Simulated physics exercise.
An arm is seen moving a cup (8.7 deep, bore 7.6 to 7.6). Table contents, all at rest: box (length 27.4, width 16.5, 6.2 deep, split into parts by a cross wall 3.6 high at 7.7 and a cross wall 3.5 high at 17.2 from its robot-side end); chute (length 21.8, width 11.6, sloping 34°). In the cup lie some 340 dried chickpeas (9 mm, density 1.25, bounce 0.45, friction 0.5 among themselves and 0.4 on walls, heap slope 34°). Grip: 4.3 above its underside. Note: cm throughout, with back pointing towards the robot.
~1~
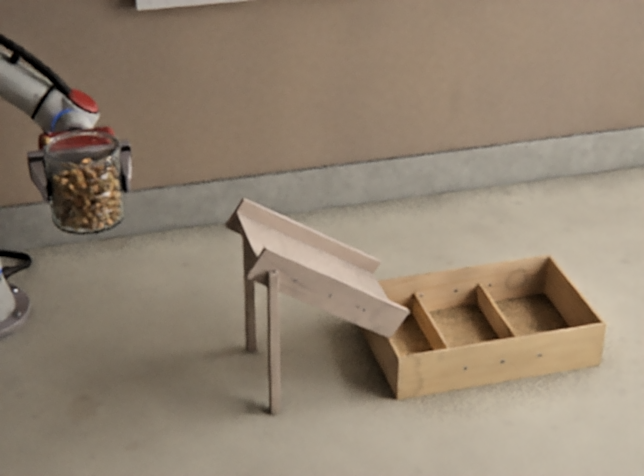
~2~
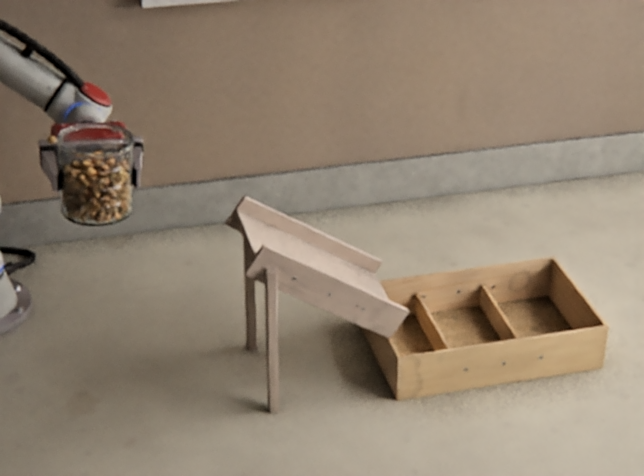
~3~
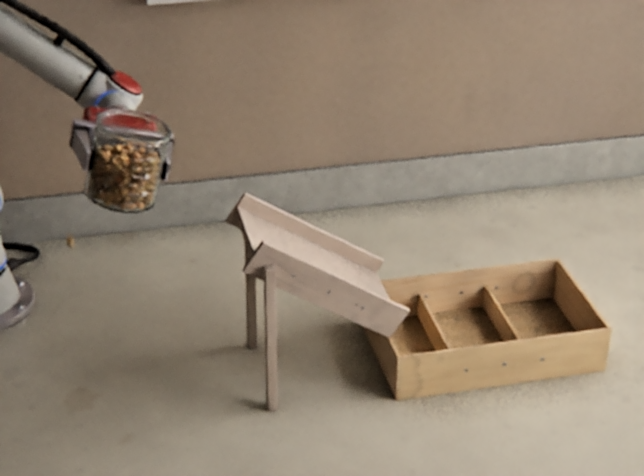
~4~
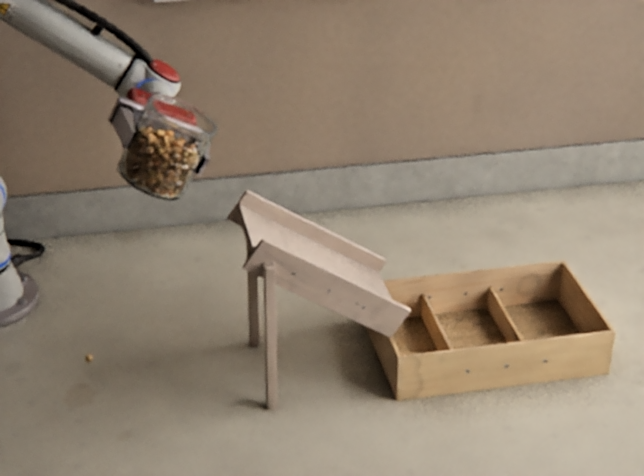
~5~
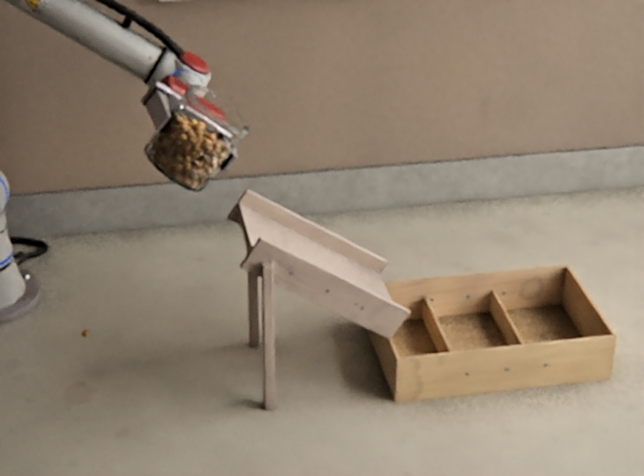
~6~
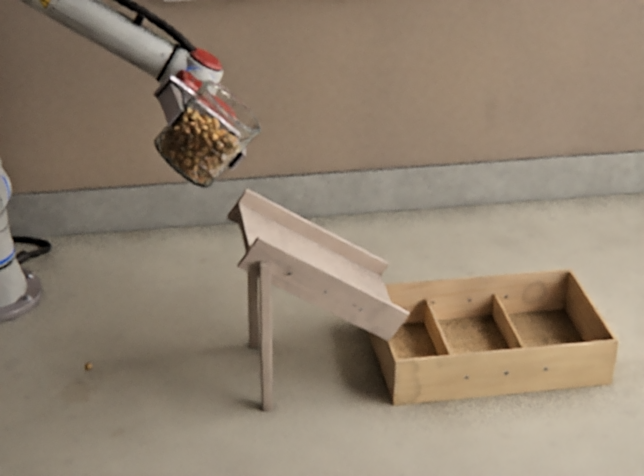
A robot arm carried a clear cup of dried chickpeas rightward toward a small wooden chute beside a divided wooden box, tilting it steadily forward, while a single chickpea dropped to the floor.
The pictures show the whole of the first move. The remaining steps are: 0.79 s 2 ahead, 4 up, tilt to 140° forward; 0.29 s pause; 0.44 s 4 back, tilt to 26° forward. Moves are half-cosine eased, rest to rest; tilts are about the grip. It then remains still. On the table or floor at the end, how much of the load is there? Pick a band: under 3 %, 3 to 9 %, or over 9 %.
Under 3 %.
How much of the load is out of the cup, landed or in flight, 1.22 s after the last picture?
My estimate is roughly 100 % gone.
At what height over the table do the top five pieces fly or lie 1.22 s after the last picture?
Close to 8 cm.
Then, 0.61 s on, tilted 128° forward, highest piece 39 above the table; 285 in the cup, 1 on the table or floor, 59 on the chute or in flight.
Then, 1.22 s on, tilted 115° forward, highest piece 9 above the table; 197 in the robot-side part, 143 in the middle part, 3 in the far-side part, 2 on the table or floor.
Then, 1.72 s on, tilted 26° forward, highest piece 2 above the table; 197 in the robot-side part, 143 in the middle part, 3 in the far-side part, 2 on the table or floor.
Then, 2.77 s on, tilted 26° forward, highest piece 2 above the table; 197 in the robot-side part, 143 in the middle part, 3 in the far-side part, 2 on the table or floor.
In the end, 197 in the robot-side part, 143 in the middle part, 3 in the far-side part, 2 on the table or floor. That is 1 % on the table or floor.
